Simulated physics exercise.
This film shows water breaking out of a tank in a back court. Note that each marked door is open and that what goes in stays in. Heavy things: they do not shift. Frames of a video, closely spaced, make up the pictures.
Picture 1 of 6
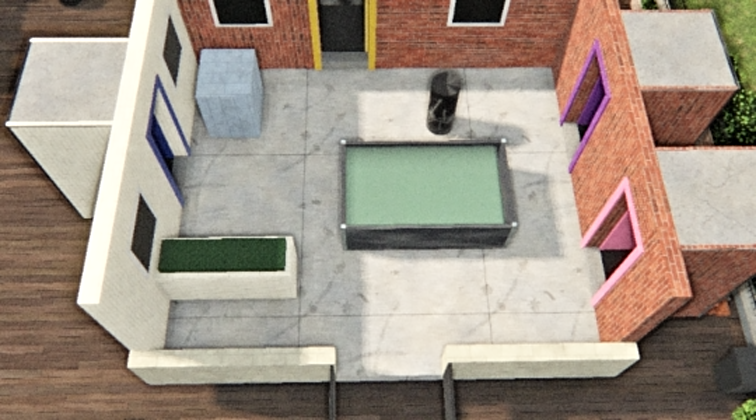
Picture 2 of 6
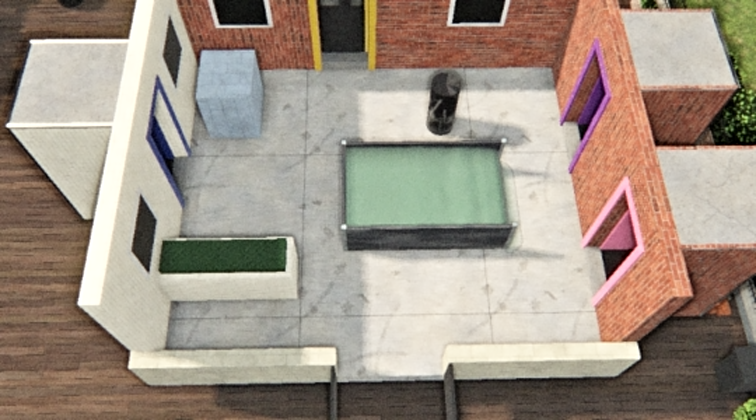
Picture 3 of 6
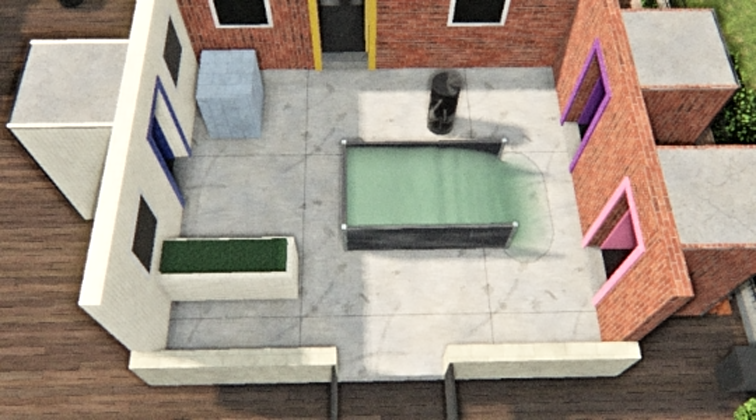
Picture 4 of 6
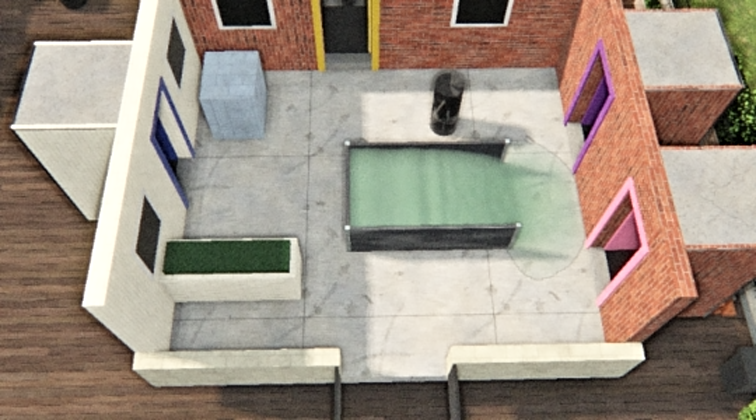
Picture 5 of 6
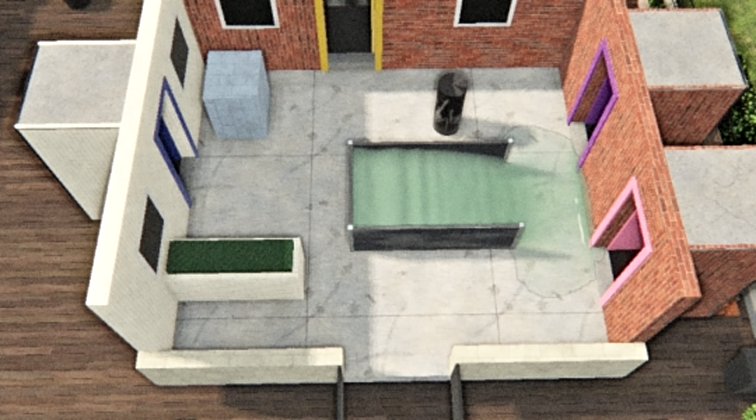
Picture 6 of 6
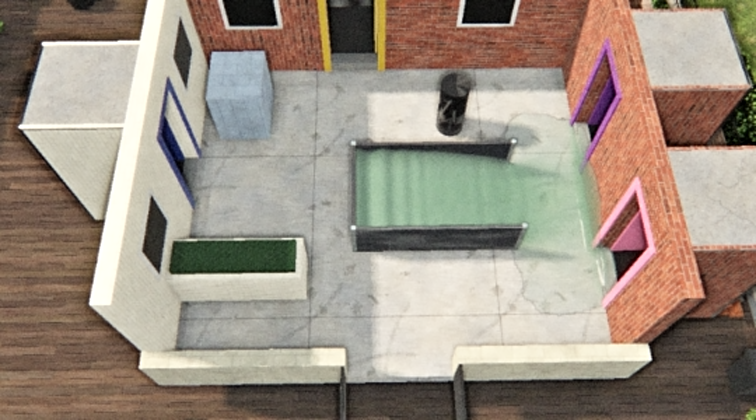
To begin with, pale green water lies still in an open tank in the middle of a walled back court. The tank's right side opens and the water pours out, spreading rightward in a thin sheet across the paving to the brick wall with the purple-framed and pink-framed openings.
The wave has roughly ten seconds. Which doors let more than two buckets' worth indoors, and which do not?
As I see it, yellow door: Within the cap; pink door: Over the cap; purple door: Over the cap; blue door: Over the cap.
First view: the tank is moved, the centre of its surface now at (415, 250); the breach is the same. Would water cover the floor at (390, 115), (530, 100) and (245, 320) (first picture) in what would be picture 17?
Points in turn: Not reached; inundated; not reached.
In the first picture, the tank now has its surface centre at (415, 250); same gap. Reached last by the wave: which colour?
Observation: The blue door.
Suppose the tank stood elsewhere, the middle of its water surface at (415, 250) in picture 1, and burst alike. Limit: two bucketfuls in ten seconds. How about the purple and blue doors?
Short version: Purple ends up below, blue ends up below.
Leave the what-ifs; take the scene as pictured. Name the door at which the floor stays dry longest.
I'd go with the blue one.
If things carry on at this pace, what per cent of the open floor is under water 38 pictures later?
My estimate is close to 95 per cent.
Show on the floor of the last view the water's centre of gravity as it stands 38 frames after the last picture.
Centre of the water: Near (414, 202).
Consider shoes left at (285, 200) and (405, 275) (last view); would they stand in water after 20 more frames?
Going in order, I'd call them bone-dry and drenched.
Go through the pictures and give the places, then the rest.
The first frame shows still water in the open tank at (426, 185).
In the second frame, the front is at a hidden place, out from the gap at (501, 199).
In the third frame, the front is at (524, 160), out from the gap at (501, 200).
In the fourth frame, the front is at (562, 166), out from the gap at (504, 201).
In the fifth frame, water pours out at (507, 201) and has run to (572, 146).
In the sixth frame, the front is at (571, 124), out from the gap at (510, 202).
A moment on, water covers 15 % of the floor; the yellow door not reached, the pink door over two buckets in, the purple door over two buckets in, the blue door not reached.
Next, water covers 25 % of the floor; the yellow door not reached, the pink door far over two buckets in, the purple door far over two buckets in, the blue door not reached.
Then, water covers 60 % of the floor; the yellow door wet at the sill, nothing in, the pink door far over two buckets in, the purple door far over two buckets in, the blue door not reached.
Later, water covers 95 % of the floor; the yellow door wet at the sill, nothing in, the pink door far over two buckets in, the purple door far over two buckets in, the blue door under two buckets in.
In the end, water covers 100 % of the floor; the yellow door wet at the sill, nothing in, the pink door far over two buckets in, the purple door far over two buckets in, the blue door over two buckets in.
